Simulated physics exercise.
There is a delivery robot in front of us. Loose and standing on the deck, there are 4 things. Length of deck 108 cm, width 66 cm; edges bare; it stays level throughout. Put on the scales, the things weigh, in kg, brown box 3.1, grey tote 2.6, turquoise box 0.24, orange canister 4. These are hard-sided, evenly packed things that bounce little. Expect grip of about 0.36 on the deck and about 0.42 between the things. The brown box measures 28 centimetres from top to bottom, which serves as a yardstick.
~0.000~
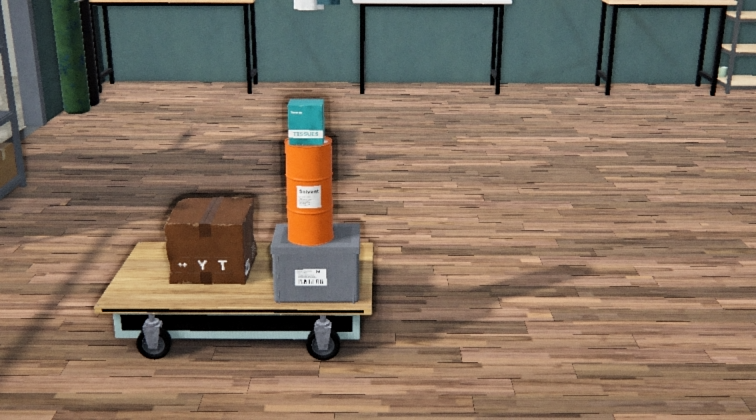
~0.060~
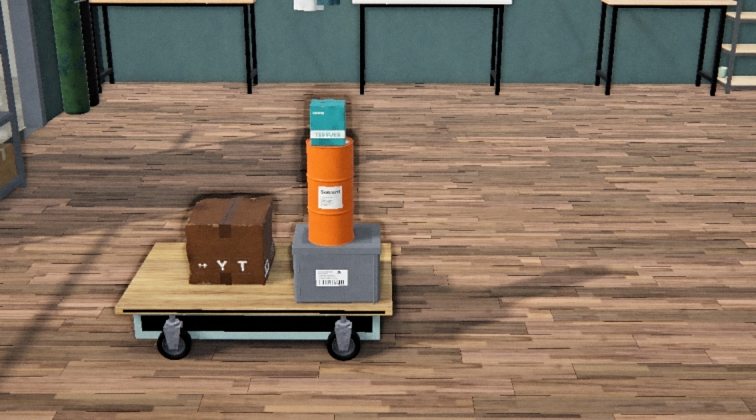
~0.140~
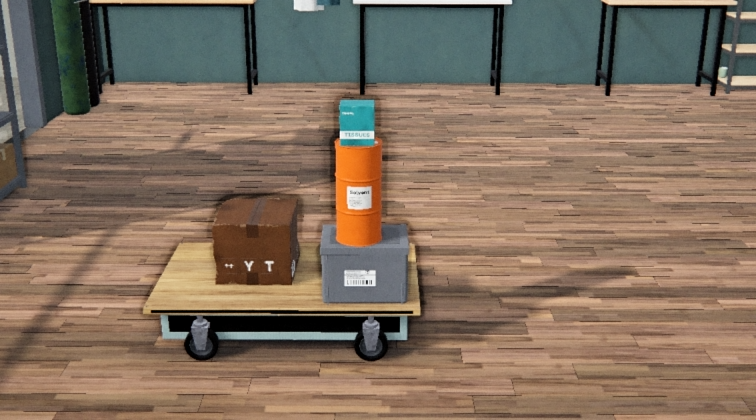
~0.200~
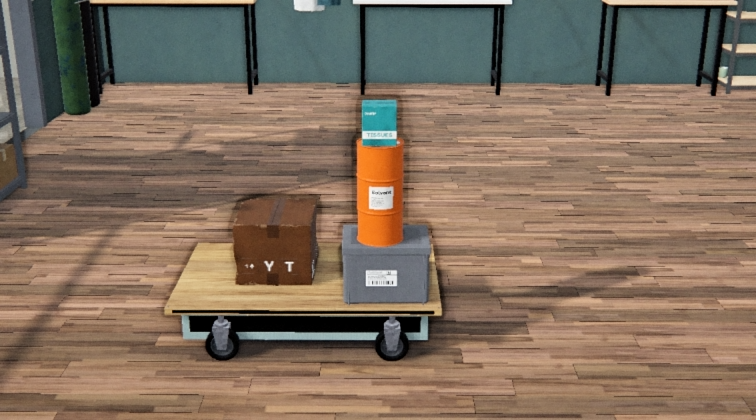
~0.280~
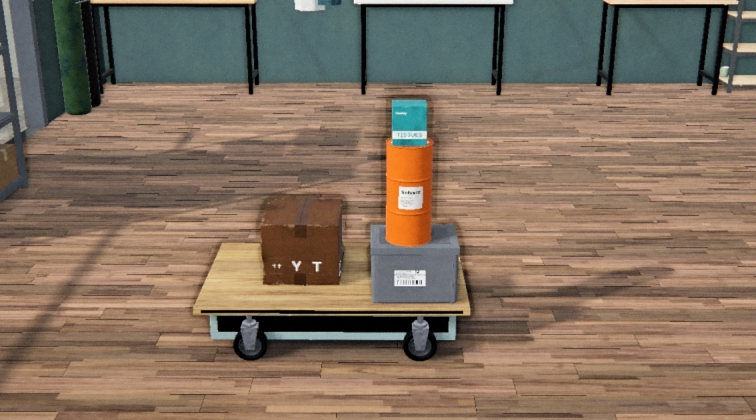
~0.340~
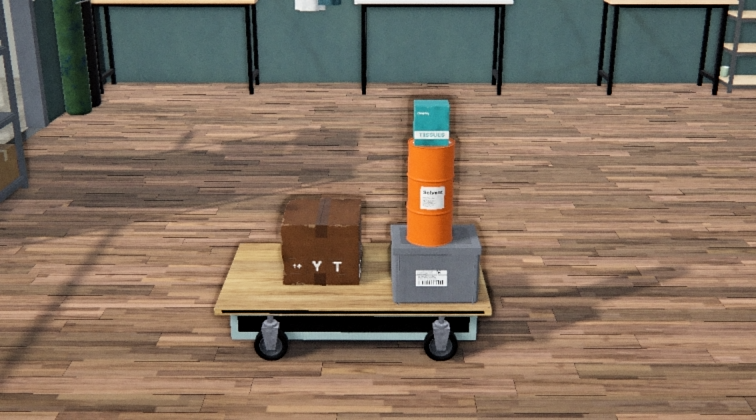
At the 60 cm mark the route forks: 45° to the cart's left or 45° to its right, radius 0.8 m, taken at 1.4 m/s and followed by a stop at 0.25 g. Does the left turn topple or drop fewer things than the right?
No, the right turn does.
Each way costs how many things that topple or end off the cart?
Tally: Left 3, right 2.
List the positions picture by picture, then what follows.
In the first picture, 0 cm covered; brown box (213, 240); grey tote (317, 263).
In the second picture, 8 cm covered; turquoise box (328, 123); orange canister (331, 190).
In the third picture, 20 cm covered; turquoise box (357, 123); orange canister (359, 191).
In the fourth picture, 28 cm covered; turquoise box (379, 123); orange canister (380, 191).
In the fifth picture, 39 cm covered; turquoise box (409, 123); orange canister (409, 191).
In the sixth picture, 48 cm covered; brown box (323, 241); grey tote (434, 264).
Turning left. At 0.74 s, 104 cm covered, turned 21°; turquoise box and orange canister now off the cart; grey tote leaning 5° near (572, 247).
After 1.04 s, 146 cm covered, turned 44°; grey tote now off the cart.
After 1.44 s, 187 cm covered, turned 45°.
At rest (2.1 s), off the cart, grey tote, turquoise box and orange canister; the last one in place, give or take 10 cm. In the last view, brown box near (555, 187), grey tote near (717, 247).
Turning right instead, turquoise box and orange canister tipped over or off the cart, 2 of 4 in all.
